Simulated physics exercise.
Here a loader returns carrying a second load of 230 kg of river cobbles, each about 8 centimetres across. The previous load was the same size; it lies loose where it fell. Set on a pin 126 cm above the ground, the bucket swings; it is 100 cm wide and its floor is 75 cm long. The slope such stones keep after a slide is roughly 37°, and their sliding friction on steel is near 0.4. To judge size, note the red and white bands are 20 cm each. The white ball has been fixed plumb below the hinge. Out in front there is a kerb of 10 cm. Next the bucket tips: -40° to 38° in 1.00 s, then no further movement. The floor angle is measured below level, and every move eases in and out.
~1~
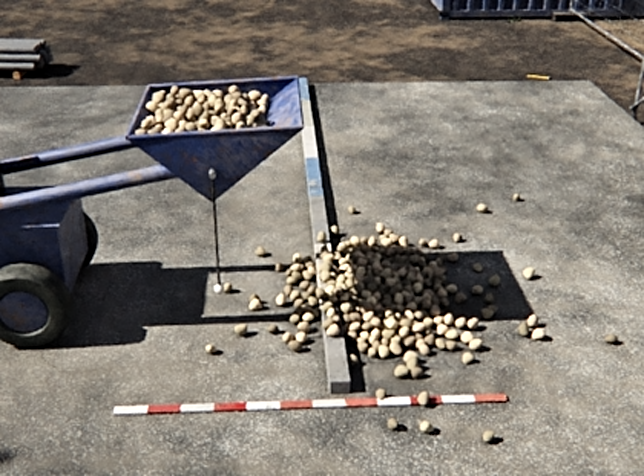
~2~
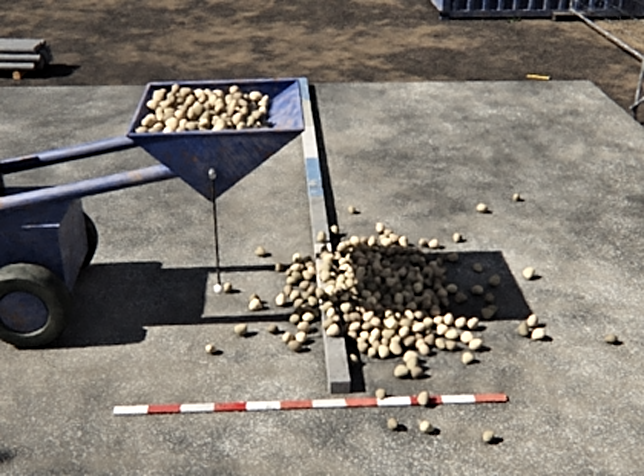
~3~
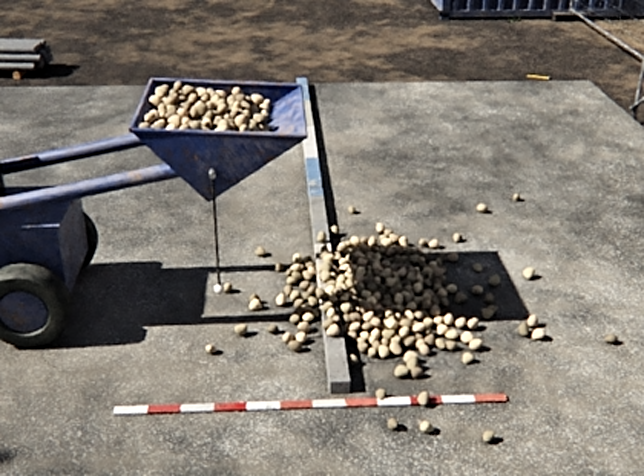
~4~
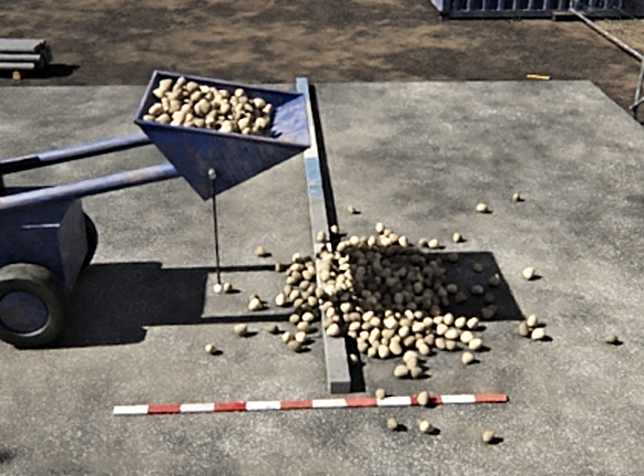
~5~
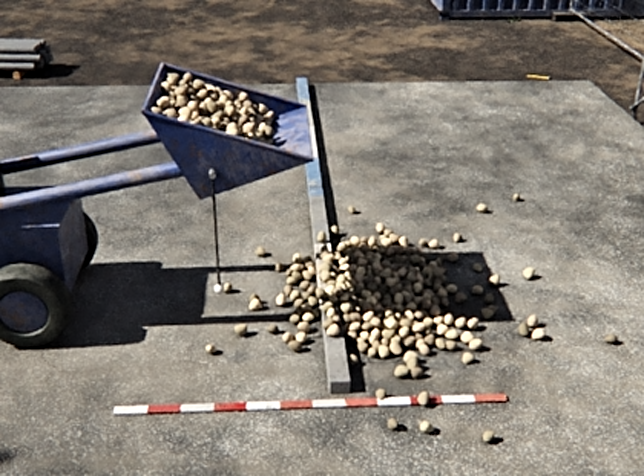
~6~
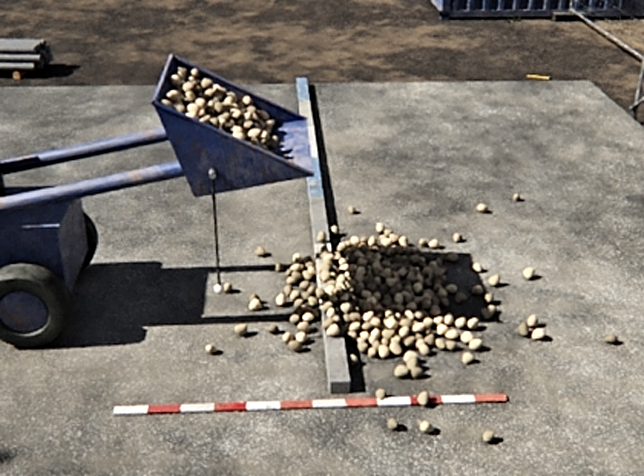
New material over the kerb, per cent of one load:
62 per cent.
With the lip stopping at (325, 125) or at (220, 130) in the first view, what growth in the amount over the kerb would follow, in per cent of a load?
First place about 85 %, second about 0 %.
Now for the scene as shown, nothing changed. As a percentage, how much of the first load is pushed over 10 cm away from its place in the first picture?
10 %.
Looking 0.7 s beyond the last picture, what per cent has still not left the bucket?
About 60 per cent is held.
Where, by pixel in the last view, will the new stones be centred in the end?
They come to rest centred about (347, 285).
Then, 0.3 s after the last picture the floor is at 26°; in per cent of one load, 100 in the bucket, 15 on this side of the kerb, 85 over the kerb; the foremost stones are at (571, 296).
Then, 0.7 s after the last picture the floor is at 38°; in per cent of one load, 58 in the bucket, 57 on this side of the kerb, 85 over the kerb; the foremost stones are at (571, 296).
Then, 1.0 s after the last picture the floor is at 38°; in per cent of one load, 11 in the bucket, 62 on this side of the kerb, 127 over the kerb; the foremost stones are at (571, 296).
Then, 3.5 s after the last picture the floor is at 38°; in per cent of one load, 0 in the bucket, 53 on this side of the kerb, 147 over the kerb; the foremost stones are at (571, 296). Net gain over the kerb, 62.
